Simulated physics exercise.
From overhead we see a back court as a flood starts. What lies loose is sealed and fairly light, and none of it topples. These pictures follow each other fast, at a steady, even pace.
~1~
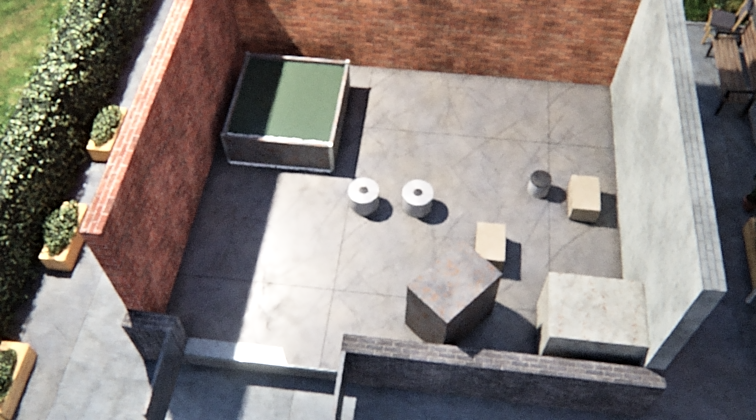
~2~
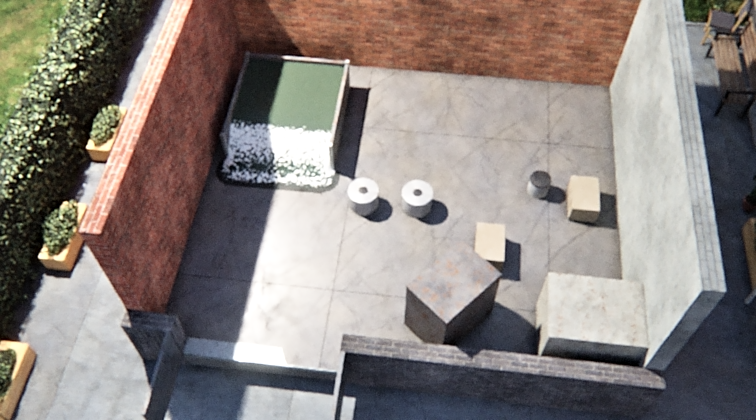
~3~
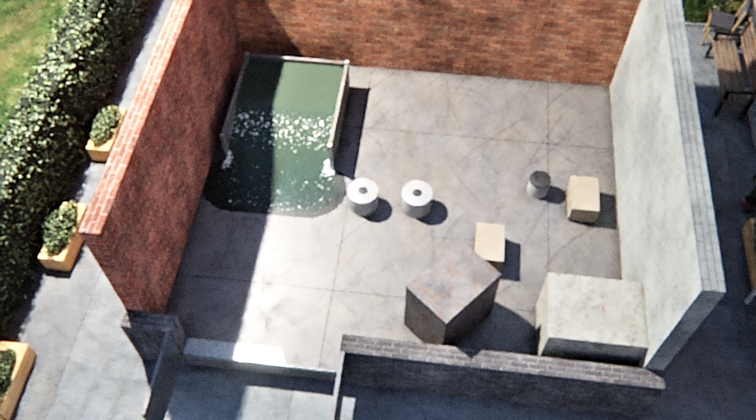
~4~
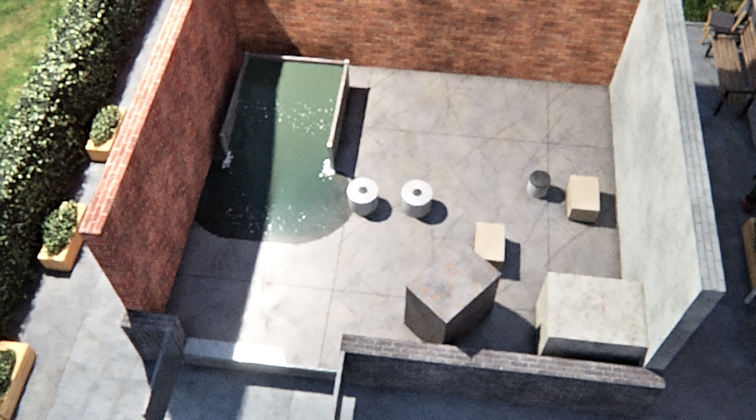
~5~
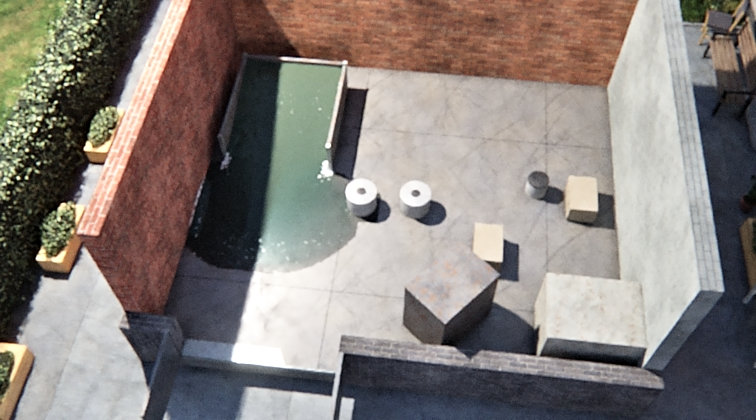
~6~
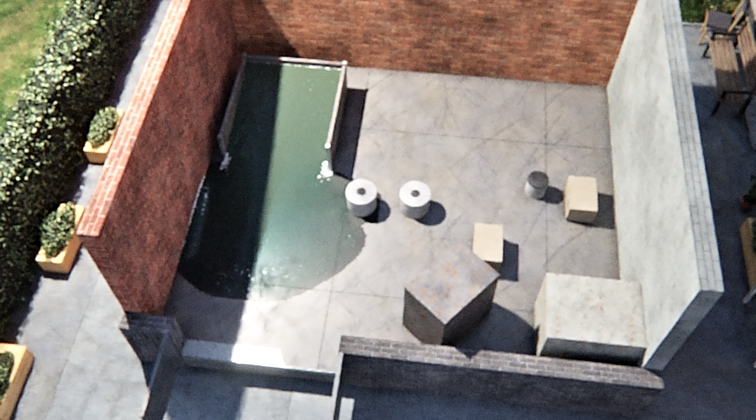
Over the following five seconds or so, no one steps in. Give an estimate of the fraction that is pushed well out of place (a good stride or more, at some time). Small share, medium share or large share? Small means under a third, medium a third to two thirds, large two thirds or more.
A small share.
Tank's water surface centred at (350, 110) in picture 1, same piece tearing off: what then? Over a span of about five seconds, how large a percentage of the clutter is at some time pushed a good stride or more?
It works out near 20 %.
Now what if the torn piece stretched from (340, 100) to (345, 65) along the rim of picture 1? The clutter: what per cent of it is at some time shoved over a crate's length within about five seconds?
40 % or thereabouts.
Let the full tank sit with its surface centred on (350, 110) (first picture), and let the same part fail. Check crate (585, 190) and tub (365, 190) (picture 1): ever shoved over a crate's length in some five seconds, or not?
First one: Stayed short; second one: Covered that distance.
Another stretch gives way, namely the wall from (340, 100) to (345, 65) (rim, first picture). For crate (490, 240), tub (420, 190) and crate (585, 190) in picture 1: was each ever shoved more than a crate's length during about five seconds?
Object by object: Less than that, less than that, displaced that much.
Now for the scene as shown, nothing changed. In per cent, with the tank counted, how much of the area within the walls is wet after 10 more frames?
40 %.
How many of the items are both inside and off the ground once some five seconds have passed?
It adds up to 0.
A moment on, 0 of 5 are well off their spots; 0 afloat.
Next, 0 of 5 are well off their spots; 0 afloat.
Later, 0 of 5 are well off their spots; 0 afloat.
In the end, 0 of 5 are well off their spots, and 0 have been at some point; 0 afloat.
